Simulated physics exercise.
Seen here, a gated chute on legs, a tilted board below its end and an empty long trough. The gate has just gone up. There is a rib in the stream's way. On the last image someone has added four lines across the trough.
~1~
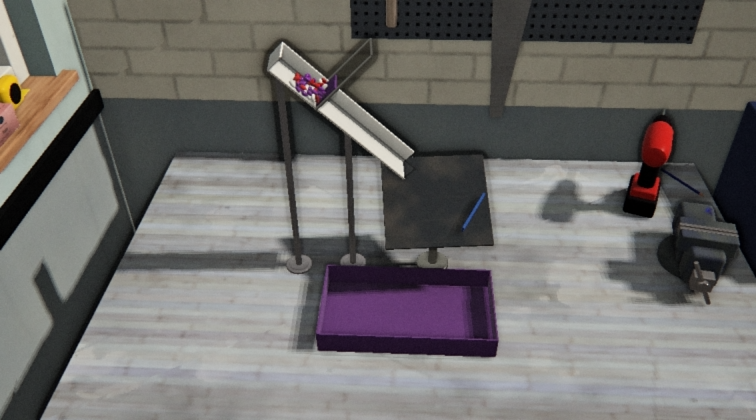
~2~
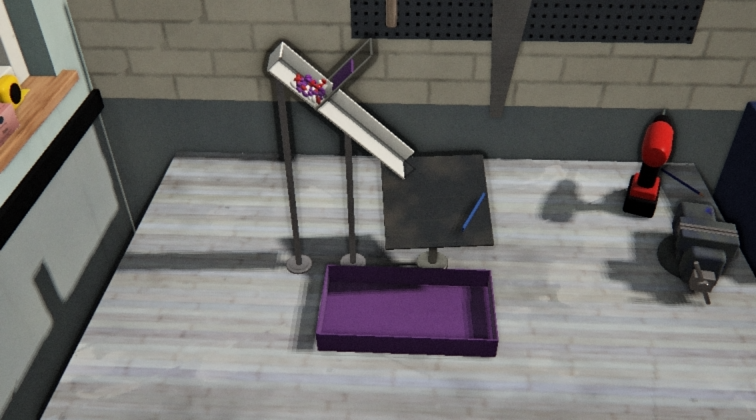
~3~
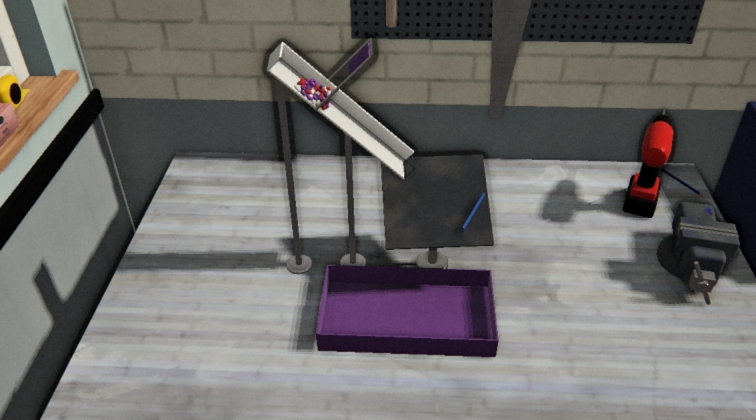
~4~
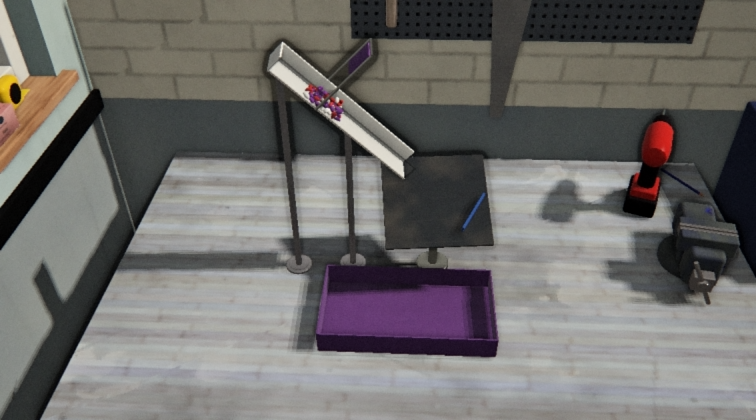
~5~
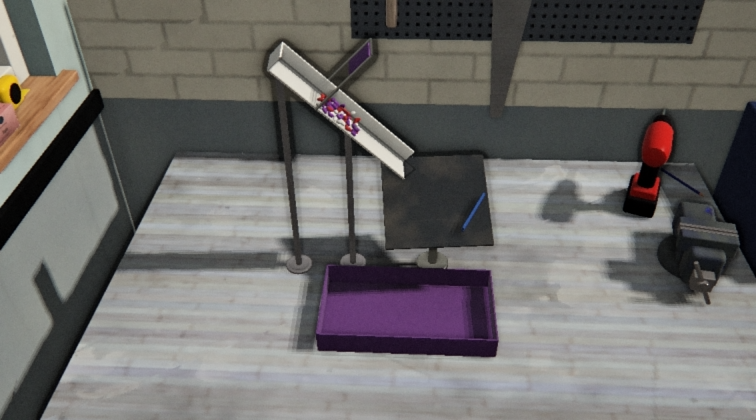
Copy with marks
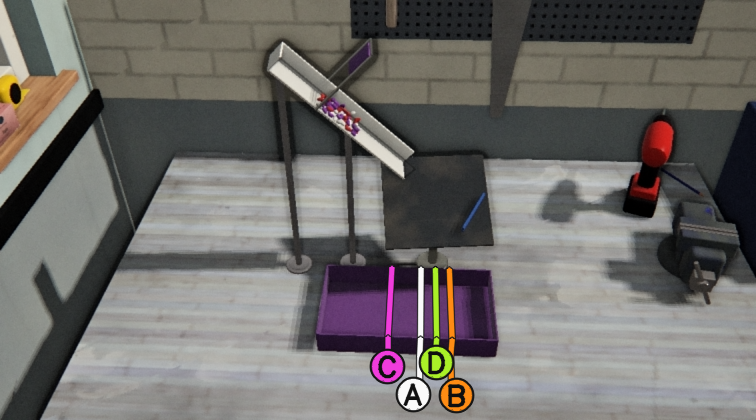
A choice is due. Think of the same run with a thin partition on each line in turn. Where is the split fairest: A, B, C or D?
Choose B.
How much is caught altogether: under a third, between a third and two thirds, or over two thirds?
It is over two thirds.
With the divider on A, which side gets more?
More lands on the right.
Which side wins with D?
More lands on the right.
On the marked copy, line A crosses the front rim at (420, 337); line B crosses the front rim at (452, 338); line C crosses the front rim at (388, 336); line D crosses the front rim at (436, 338).
With A, of what is caught, not one piece on the left of the divider, every piece on the right.
With B, of what is caught, roughly a third on the left of the divider, roughly two thirds on the right.
With C, of what is caught, not one piece on the left of the divider, every piece on the right.
With D, of what is caught, about a tenth on the left of the divider, the larger part on the right.
